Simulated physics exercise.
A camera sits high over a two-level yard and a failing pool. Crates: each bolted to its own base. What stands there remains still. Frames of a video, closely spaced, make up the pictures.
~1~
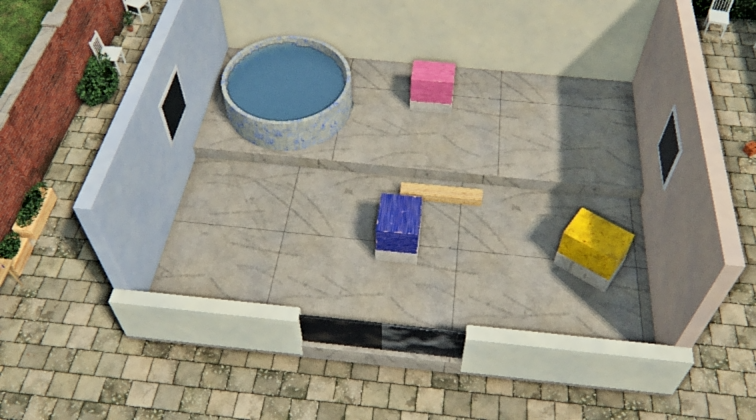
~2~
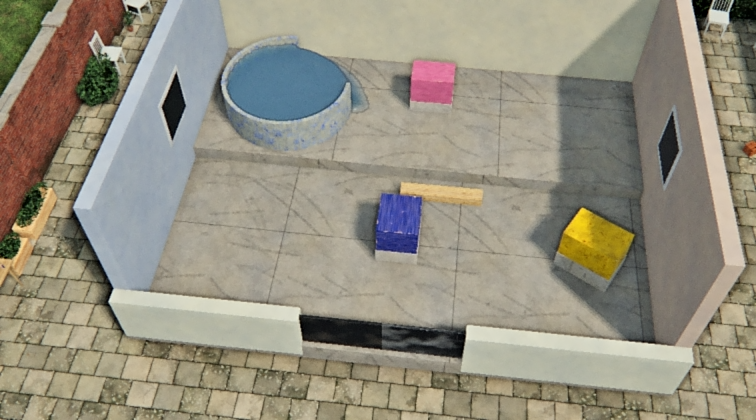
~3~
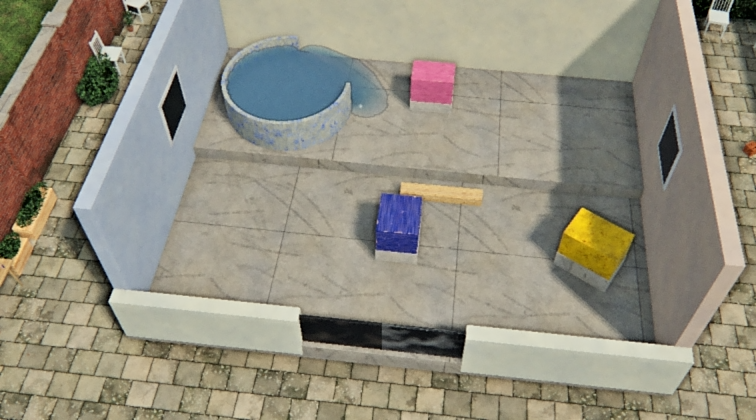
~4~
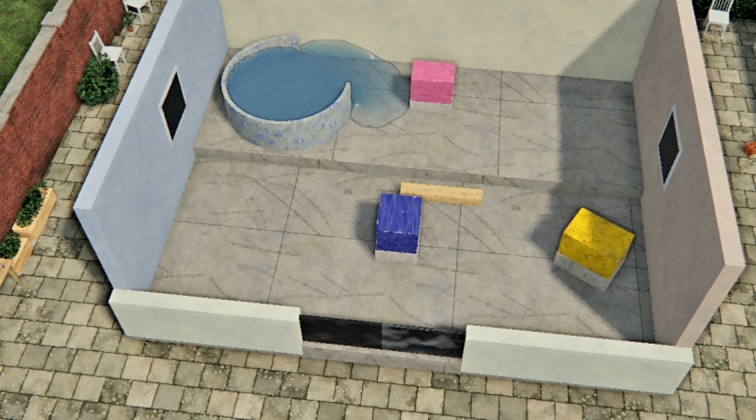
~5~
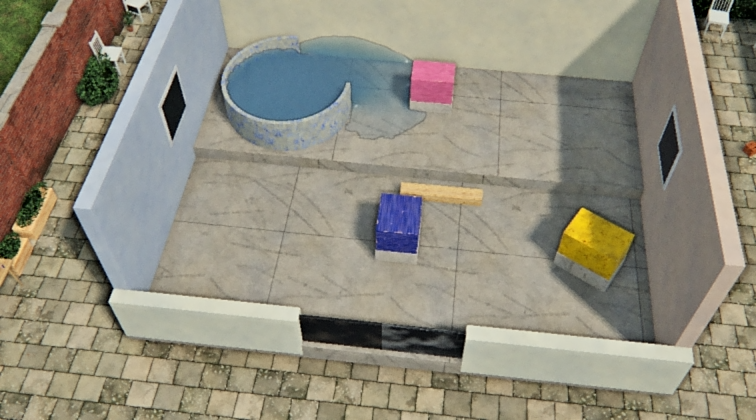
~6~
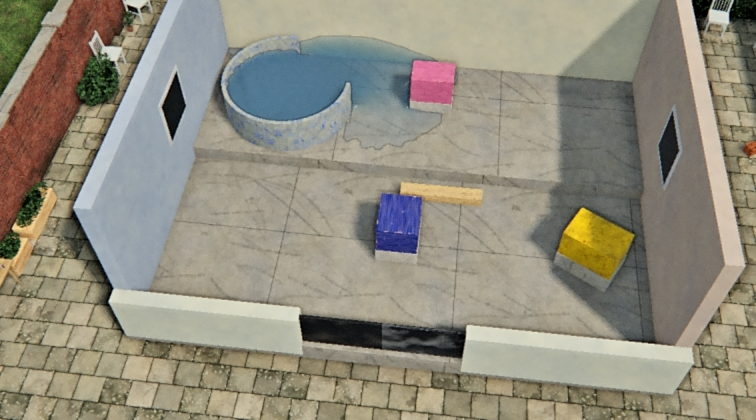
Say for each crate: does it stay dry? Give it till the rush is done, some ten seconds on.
The yellow crate will be out of the water's reach; the pink crate will be within the water's reach; the blue crate will be out of the water's reach.
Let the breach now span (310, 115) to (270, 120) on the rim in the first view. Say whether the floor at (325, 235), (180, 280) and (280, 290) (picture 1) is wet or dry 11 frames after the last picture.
Okay, the first is waterlogged, the next is waterlogged, and the last is waterlogged.
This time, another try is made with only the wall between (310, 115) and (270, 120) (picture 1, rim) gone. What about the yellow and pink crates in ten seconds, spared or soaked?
So the yellow crate remains untouched while the pink crate remains untouched.
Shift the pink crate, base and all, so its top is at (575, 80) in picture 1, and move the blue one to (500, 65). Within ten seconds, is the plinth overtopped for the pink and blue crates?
Pink crate: Not reached; blue crate: Overtopped.
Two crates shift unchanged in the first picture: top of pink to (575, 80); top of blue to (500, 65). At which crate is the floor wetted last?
It is the one in yellow.
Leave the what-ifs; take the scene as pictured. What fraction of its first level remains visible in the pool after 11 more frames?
42 % or so.
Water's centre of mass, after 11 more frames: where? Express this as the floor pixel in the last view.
Near pixel (371, 93).
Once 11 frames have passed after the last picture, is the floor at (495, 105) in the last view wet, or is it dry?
At that place: Flooded.
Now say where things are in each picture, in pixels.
The round tank at (287, 81) is whole and still, in the first frame.
Water pours out on the round tank's far side and has run to a hidden place, in the second frame.
The front is at a hidden place, out from the gap on the round tank's far side, in the third frame.
Water pours out on the round tank's far side and has run to (400, 112), in the fourth frame.
Water pours out on the round tank's far side and has run to a hidden place, in the fifth frame.
The front is at (232, 48), out from the gap on the round tank's far side, in the sixth frame.
A moment on, water covers 15 % of the floor; the yellow crate not reached, the pink crate water round its plinth, the blue crate not reached.
Next, water covers 30 % of the floor; the yellow crate not reached, the pink crate water round its plinth, the blue crate not reached.
Then, water covers 55 % of the floor; the yellow crate water round its plinth, the pink crate water round its plinth, the blue crate water round its plinth.
Later, water covers 80 % of the floor; the yellow crate water round its plinth, the pink crate water round its plinth, the blue crate water round its plinth.
In the end, water covers 80 % of the floor; the yellow crate stayed above the water, the pink crate was topped, the blue crate stayed above the water.
